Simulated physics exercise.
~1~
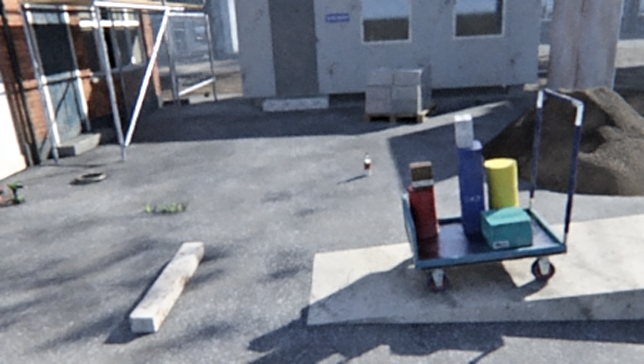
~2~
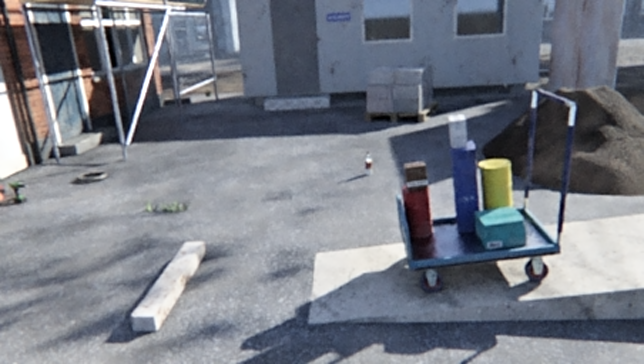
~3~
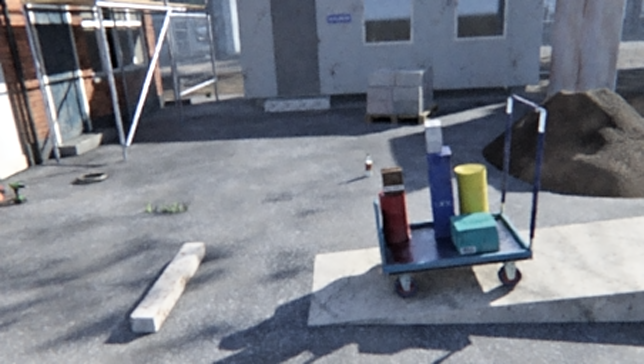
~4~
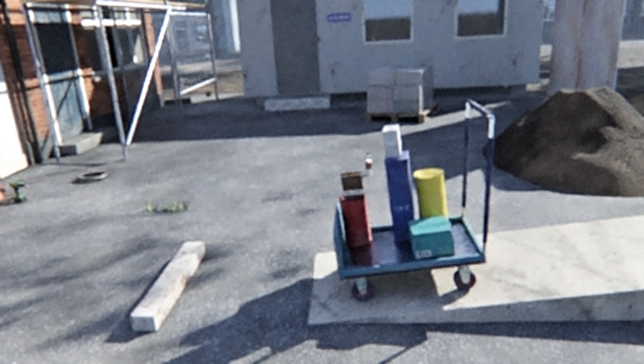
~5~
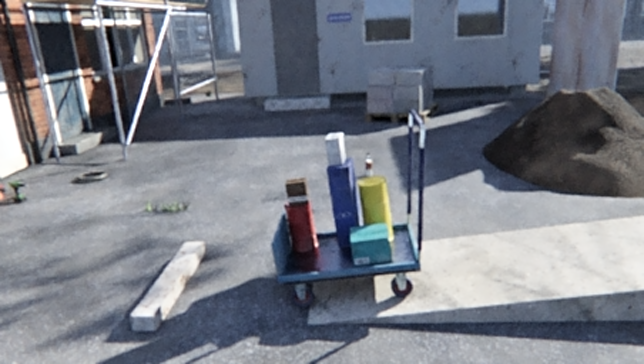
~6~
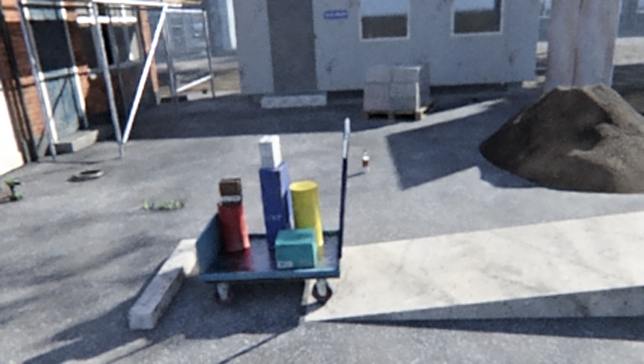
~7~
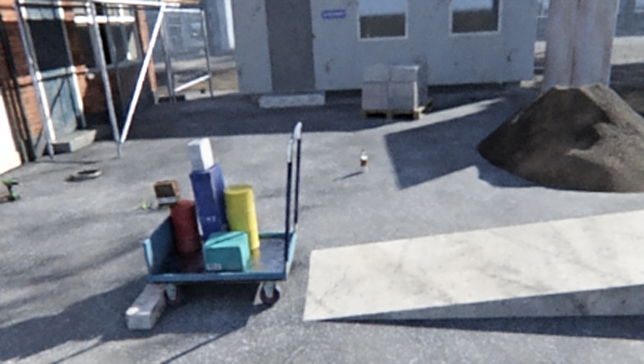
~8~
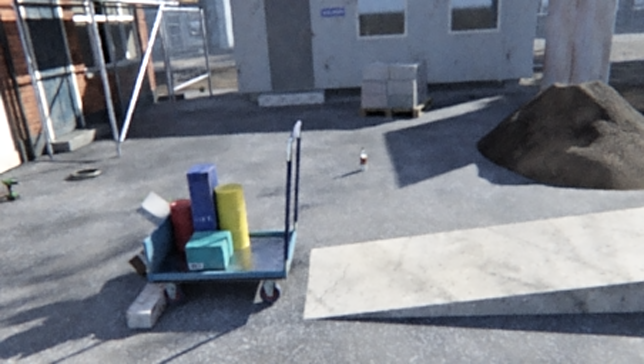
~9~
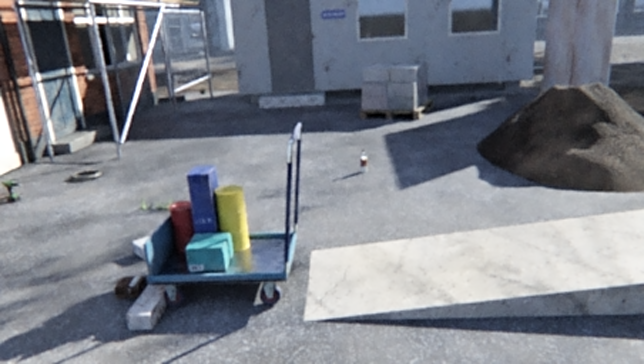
A loaded trolley rolls left off a ramp, hits a kerb, and two boxes fall off.
